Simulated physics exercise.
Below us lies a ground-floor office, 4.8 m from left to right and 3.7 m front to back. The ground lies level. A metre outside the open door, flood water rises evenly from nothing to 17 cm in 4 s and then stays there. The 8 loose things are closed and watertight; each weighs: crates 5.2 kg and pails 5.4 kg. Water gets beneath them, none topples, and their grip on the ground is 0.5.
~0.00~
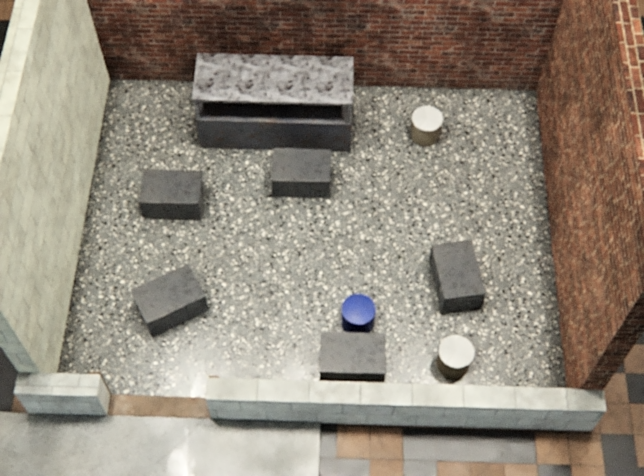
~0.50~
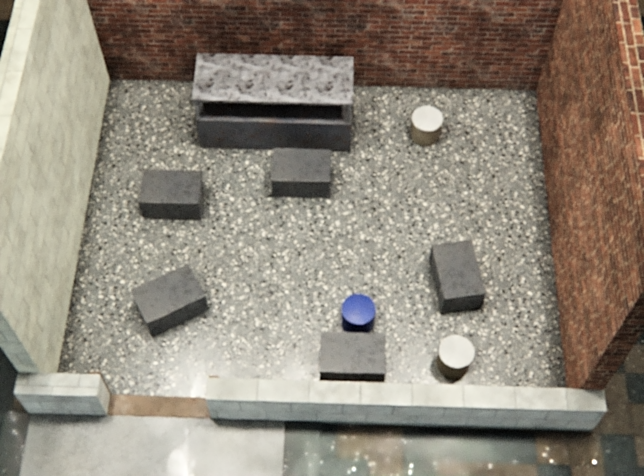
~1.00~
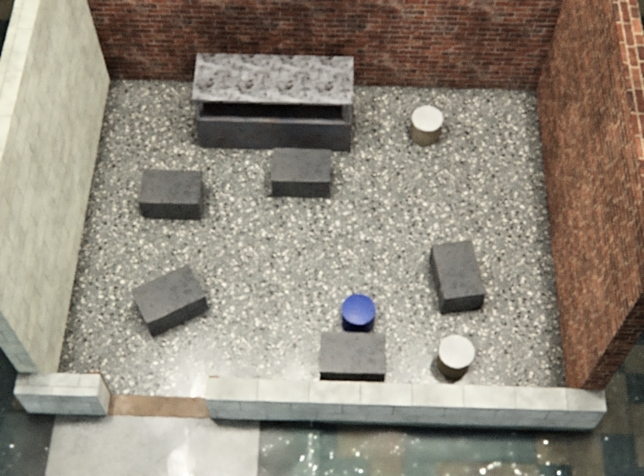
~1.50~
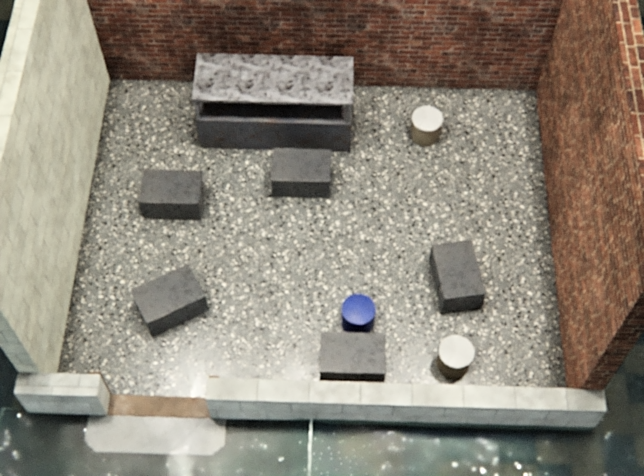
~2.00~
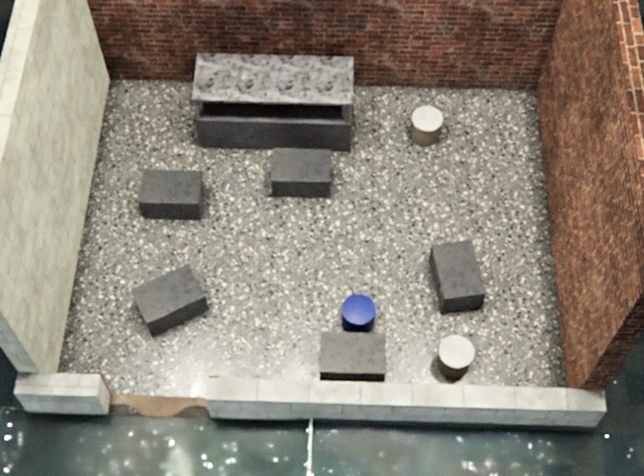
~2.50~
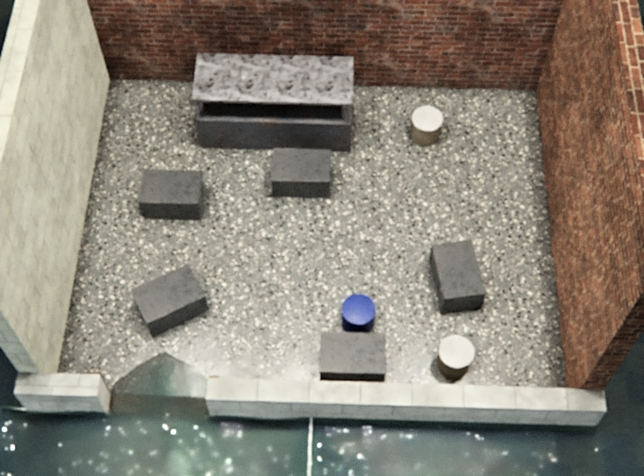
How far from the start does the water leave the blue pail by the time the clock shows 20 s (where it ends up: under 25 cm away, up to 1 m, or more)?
The blue pail slides a little.
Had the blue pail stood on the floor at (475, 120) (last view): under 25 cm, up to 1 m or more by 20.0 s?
It moves a short way.
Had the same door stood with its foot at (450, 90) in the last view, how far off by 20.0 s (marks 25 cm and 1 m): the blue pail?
In that case the blue pail gets carried off.
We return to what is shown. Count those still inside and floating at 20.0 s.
I count 8.
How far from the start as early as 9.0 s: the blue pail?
Roughly 0 cm by then.
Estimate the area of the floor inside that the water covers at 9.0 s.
Roughly 14 m2.
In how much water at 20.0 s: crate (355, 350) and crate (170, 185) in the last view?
About 7 and 11 cm.
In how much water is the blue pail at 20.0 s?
About 8 cm.
After 4.0 s the blue pail is near (359, 309), 0.0 m from its start, aground; 0 afloat.
After 9.0 s the blue pail is near (359, 309), 0.0 m from its start, aground; 3 afloat.
After 16.0 s the blue pail is near (358, 309), 0.0 m from its start, aground; 6 afloat.
After 20.0 s the blue pail is near (280, 309), 0.7 m from its start, afloat; 8 afloat.
